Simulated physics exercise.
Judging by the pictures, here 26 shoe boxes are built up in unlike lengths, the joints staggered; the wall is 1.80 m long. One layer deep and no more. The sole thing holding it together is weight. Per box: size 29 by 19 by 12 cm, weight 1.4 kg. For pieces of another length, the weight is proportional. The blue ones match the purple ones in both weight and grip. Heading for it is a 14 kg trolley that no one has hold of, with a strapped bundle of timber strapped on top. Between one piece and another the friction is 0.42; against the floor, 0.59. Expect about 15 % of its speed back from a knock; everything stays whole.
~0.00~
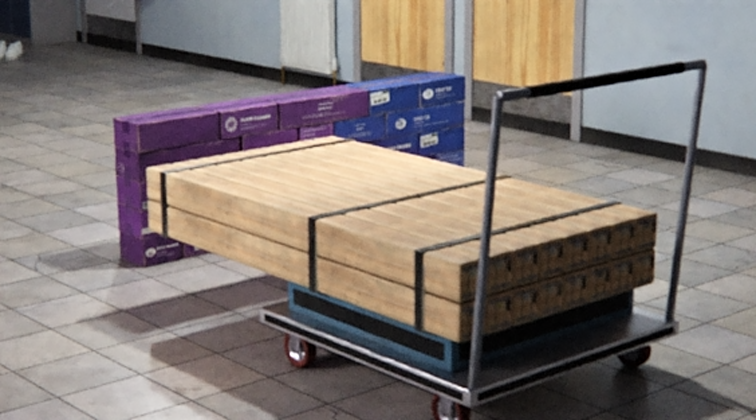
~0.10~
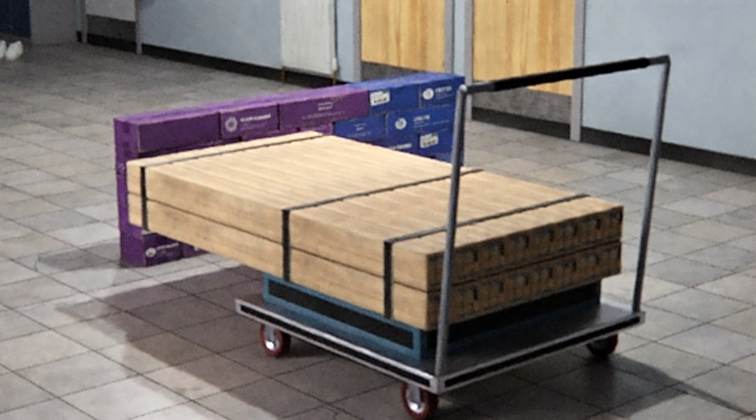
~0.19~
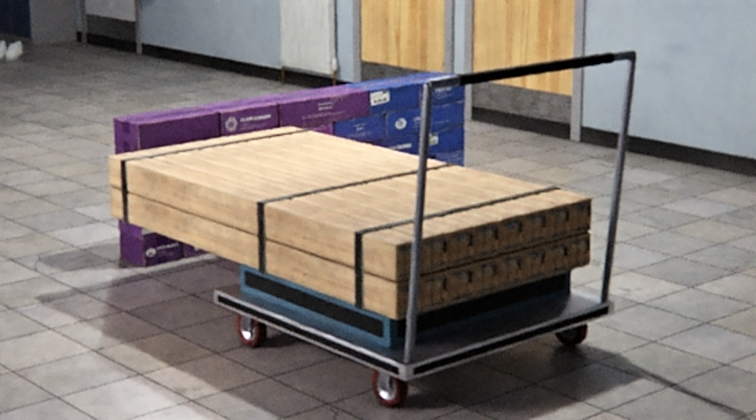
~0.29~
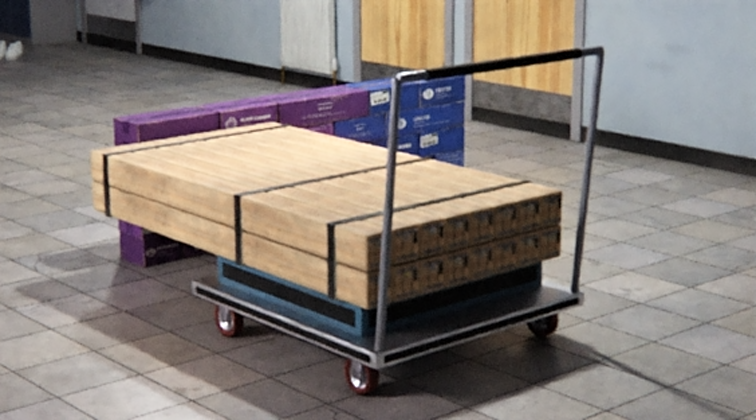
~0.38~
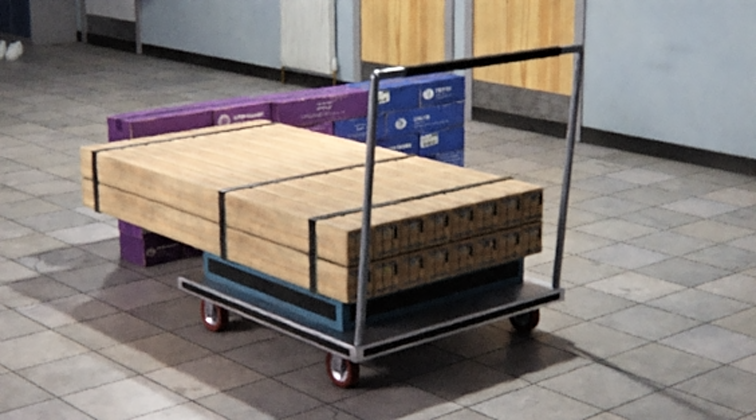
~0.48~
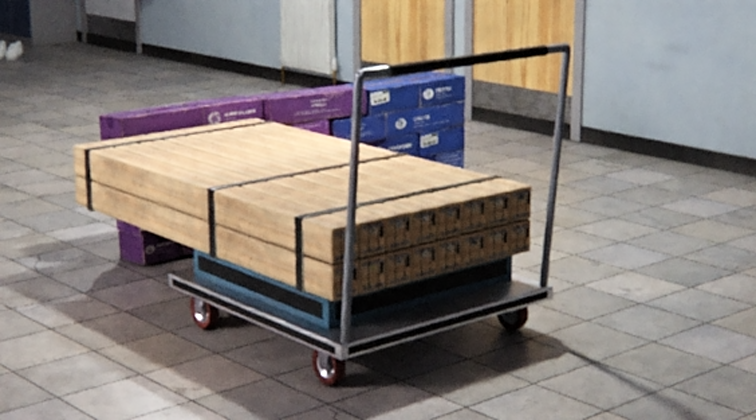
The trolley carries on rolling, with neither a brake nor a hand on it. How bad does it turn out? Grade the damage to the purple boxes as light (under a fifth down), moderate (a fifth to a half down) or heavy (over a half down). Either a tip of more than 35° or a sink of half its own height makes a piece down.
Heavy.
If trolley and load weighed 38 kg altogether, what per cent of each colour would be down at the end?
Share down - blue: 0; purple: 90 (per cent).
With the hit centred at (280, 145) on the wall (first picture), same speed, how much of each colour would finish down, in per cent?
Then blue ends 20 per cent down and purple 60 per cent.
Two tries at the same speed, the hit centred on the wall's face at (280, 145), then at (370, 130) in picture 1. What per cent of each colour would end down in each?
For blue it's 20 then 80 per cent, for purple 60 then 40 per cent.
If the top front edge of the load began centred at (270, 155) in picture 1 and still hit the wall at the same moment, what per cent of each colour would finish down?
Down at the end: Blue 0 per cent, purple 60 per cent.
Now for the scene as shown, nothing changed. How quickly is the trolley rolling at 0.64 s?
Speed: Close to 0.2 m/s.
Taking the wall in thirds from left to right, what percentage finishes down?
Left 80, middle 50, right 0 per cent.
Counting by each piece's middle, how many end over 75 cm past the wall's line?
Estimate: Roughly 2 of them.
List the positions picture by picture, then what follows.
In the first picture (we follow the side turned to the camera), load (155, 189) 44 cm short of the wall; top purple box (325, 110); top blue box (443, 92); no piece has moved.
The second picture shows load (135, 183) 30 cm short of the wall; top purple box (325, 110).
The third picture shows load (116, 177) 17 cm short of the wall; top purple box (325, 110).
The fourth picture shows load (98, 171) 34 mm short of the wall; top purple box (325, 110).
The fifth picture shows load (87, 167) 46 mm into the wall's line; top purple box (324, 110); 7 stirred so far.
The sixth picture shows load (80, 165) 9 cm into the wall's line; top purple box (319, 107) tipped 4°; top blue box (443, 92); 13 stirred so far.
Around 0.64 s, load 13 cm past the wall's line, still rolling; none of the 14 purple boxes down (0 of 26 in all colours); top purple box tipped 11°.
Around 0.92 s, load 19 cm past the wall's line, still rolling; 5 of the 14 purple boxes down (5 of 26 in all colours); top purple box tipped 32°.
Around 1.12 s, load 24 cm past the wall's line, still rolling; 9 of the 14 purple boxes down (9 of 26 in all colours); top purple box tipped 68°, 21 cm lower.
Around 1.46 s, load 29 cm past the wall's line, still rolling; 10 of the 14 purple boxes down (10 of 26 in all colours); top purple box upside down.
Finally (2.7 s), load 34 cm past the wall's line, stopped; 11 of the 14 purple boxes down (11 of 26 in all colours); top purple box upside down; top blue box unmoved. That is 79 per cent. Seen by the last camera, middles, top purple box near (271, 178), top blue box near (430, 89).
